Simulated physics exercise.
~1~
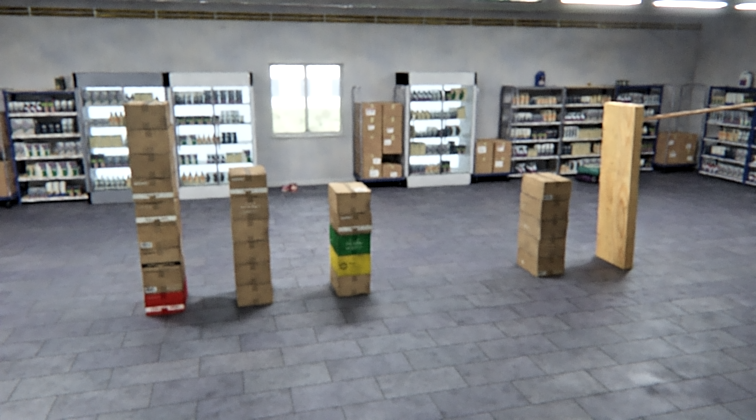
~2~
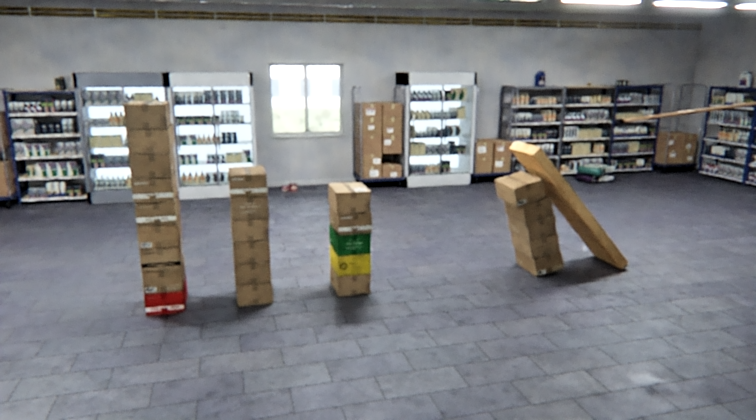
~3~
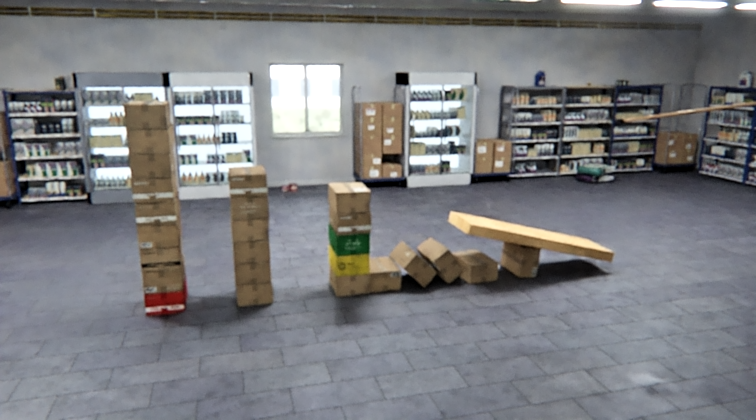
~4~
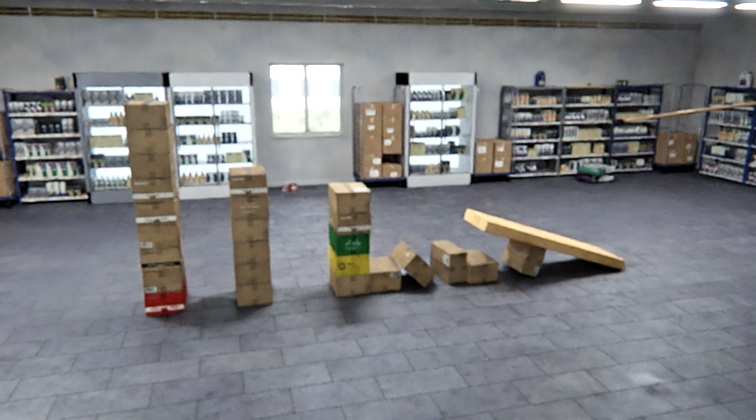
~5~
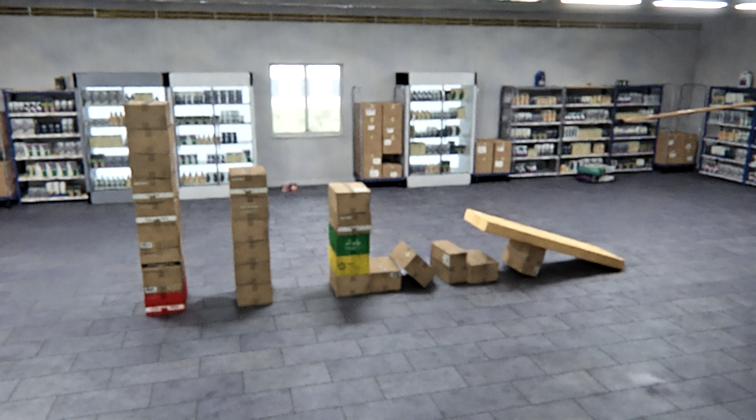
In a storeroom, a pole topples a board leftward, felling only the nearest carton stack.
